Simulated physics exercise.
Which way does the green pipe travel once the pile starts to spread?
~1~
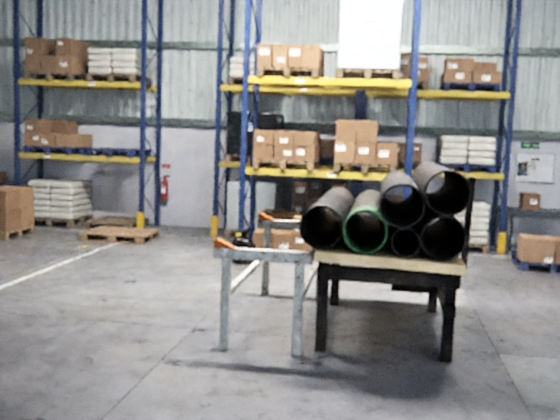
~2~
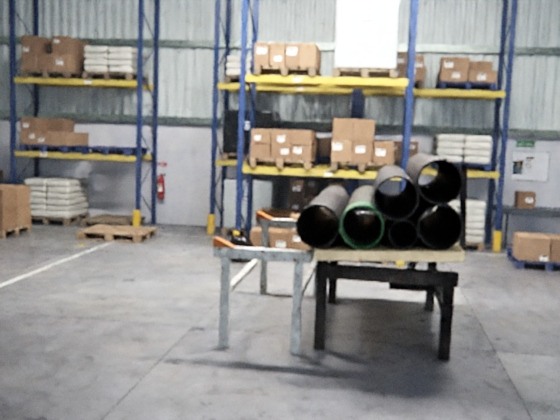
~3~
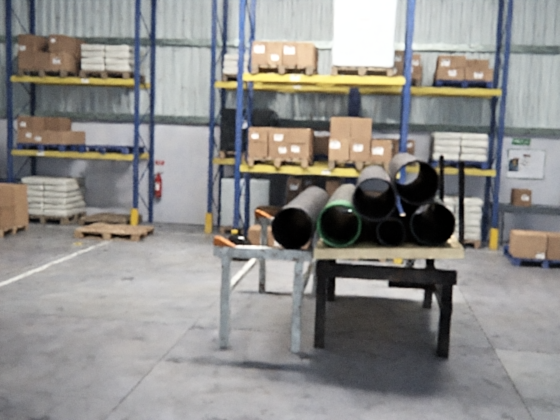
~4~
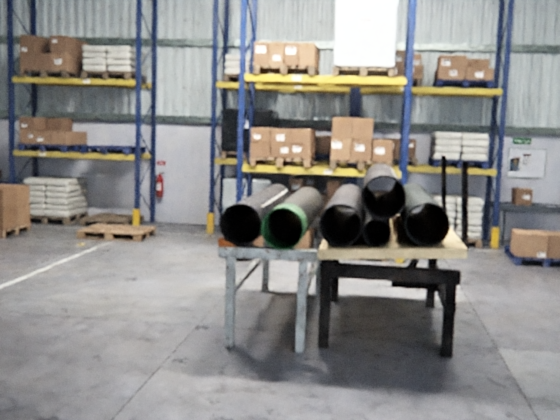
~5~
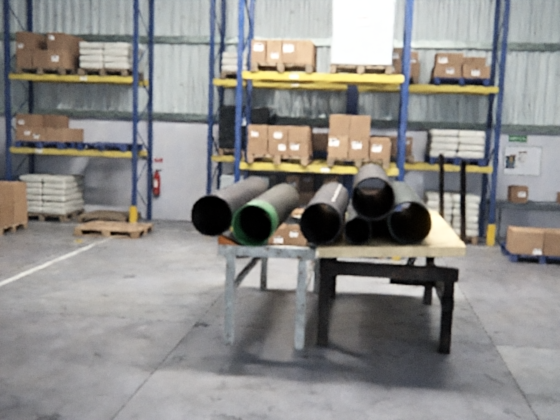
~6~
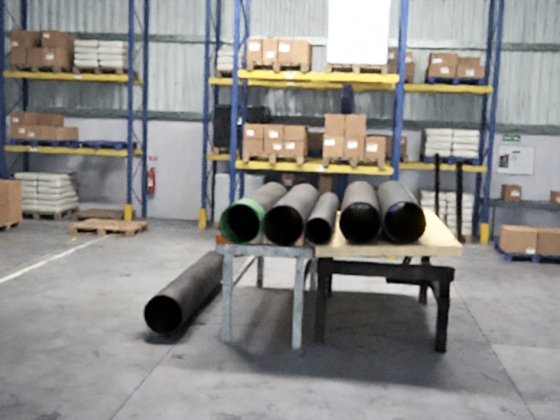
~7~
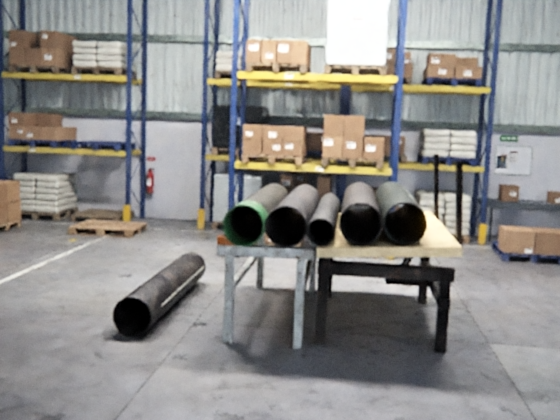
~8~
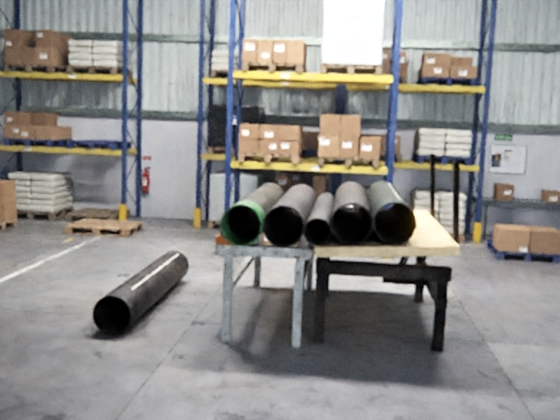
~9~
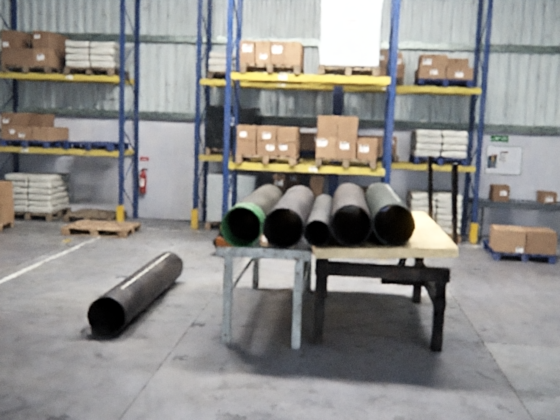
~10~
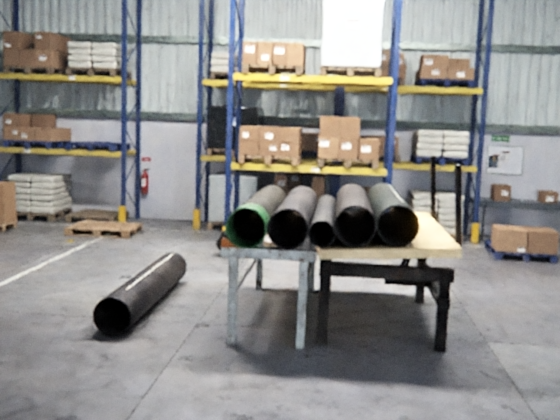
The green pipe rolls to the left, crossing from the table onto the grey rack.
